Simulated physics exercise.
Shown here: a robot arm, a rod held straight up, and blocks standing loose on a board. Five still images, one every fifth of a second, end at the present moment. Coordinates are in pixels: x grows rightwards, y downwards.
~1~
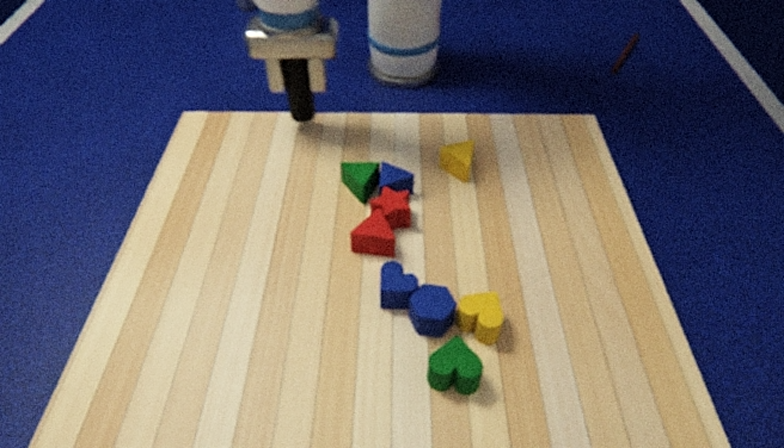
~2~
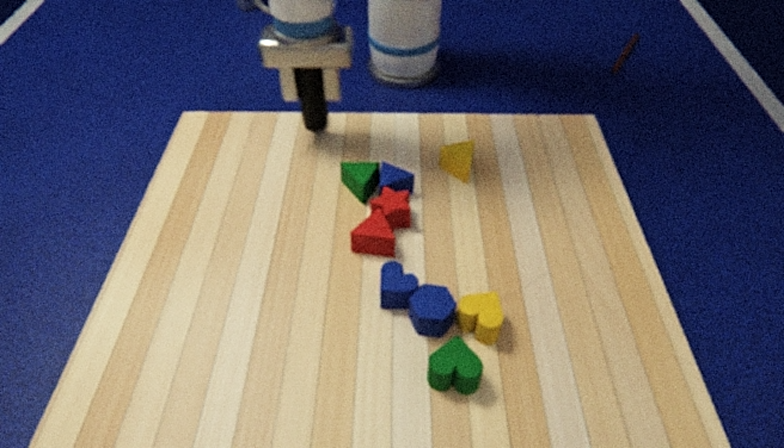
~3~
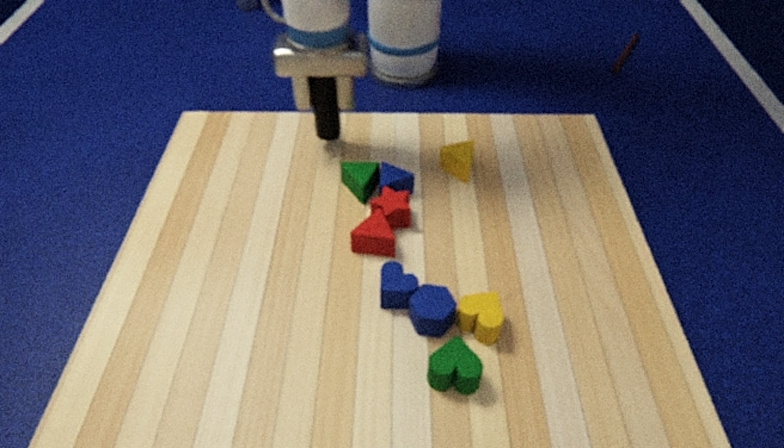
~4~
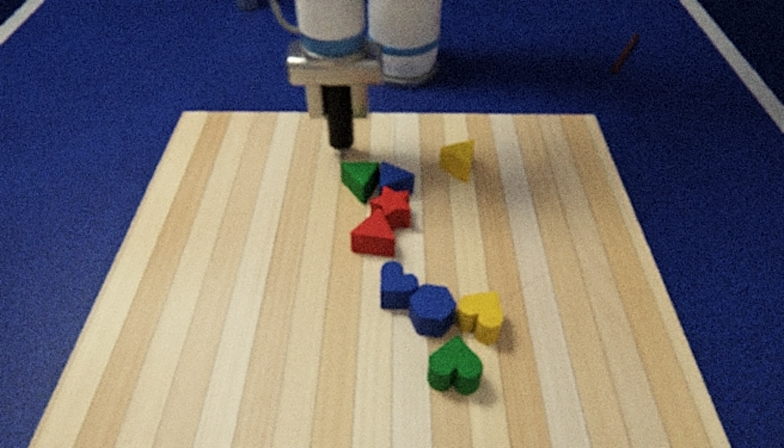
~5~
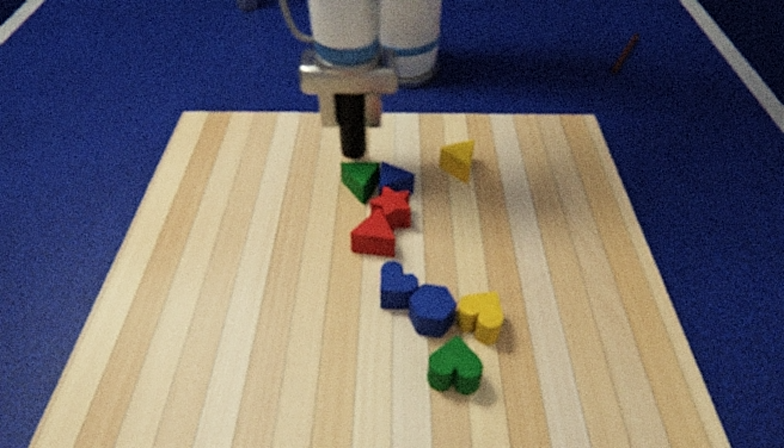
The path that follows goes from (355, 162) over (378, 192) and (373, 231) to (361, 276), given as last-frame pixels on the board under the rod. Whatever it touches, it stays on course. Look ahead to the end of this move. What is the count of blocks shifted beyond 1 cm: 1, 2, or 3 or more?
It should be three or more.
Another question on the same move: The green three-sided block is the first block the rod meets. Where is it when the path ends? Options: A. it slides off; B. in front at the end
I choose A.
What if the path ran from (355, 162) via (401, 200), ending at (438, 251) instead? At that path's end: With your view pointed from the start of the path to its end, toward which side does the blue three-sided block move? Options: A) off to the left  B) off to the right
The one that fits is A, off to the left.
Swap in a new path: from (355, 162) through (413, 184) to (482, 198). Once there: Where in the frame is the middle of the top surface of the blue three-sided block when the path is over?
Its top centre is at about (420, 184).
On the path given first. One third of the way, rod (378, 181); green three-sided block (358, 187), turned 40° clockwise; blue three-sided block (405, 178), turned 30° clockwise.
Two thirds of the way, rod (373, 221); green three-sided block (345, 200), turned 95° clockwise; red three-sided block (373, 238), turned 25° clockwise; red star-shaped block (405, 214), turned 25° anticlockwise; blue three-sided block (410, 180), turned 10° clockwise.
At the end, rod (361, 265); green three-sided block (345, 200), turned 95° clockwise; red three-sided block (364, 283), turned 30° clockwise; red star-shaped block (406, 215), turned 30° anticlockwise; blue three-sided block (410, 180), turned 10° clockwise.
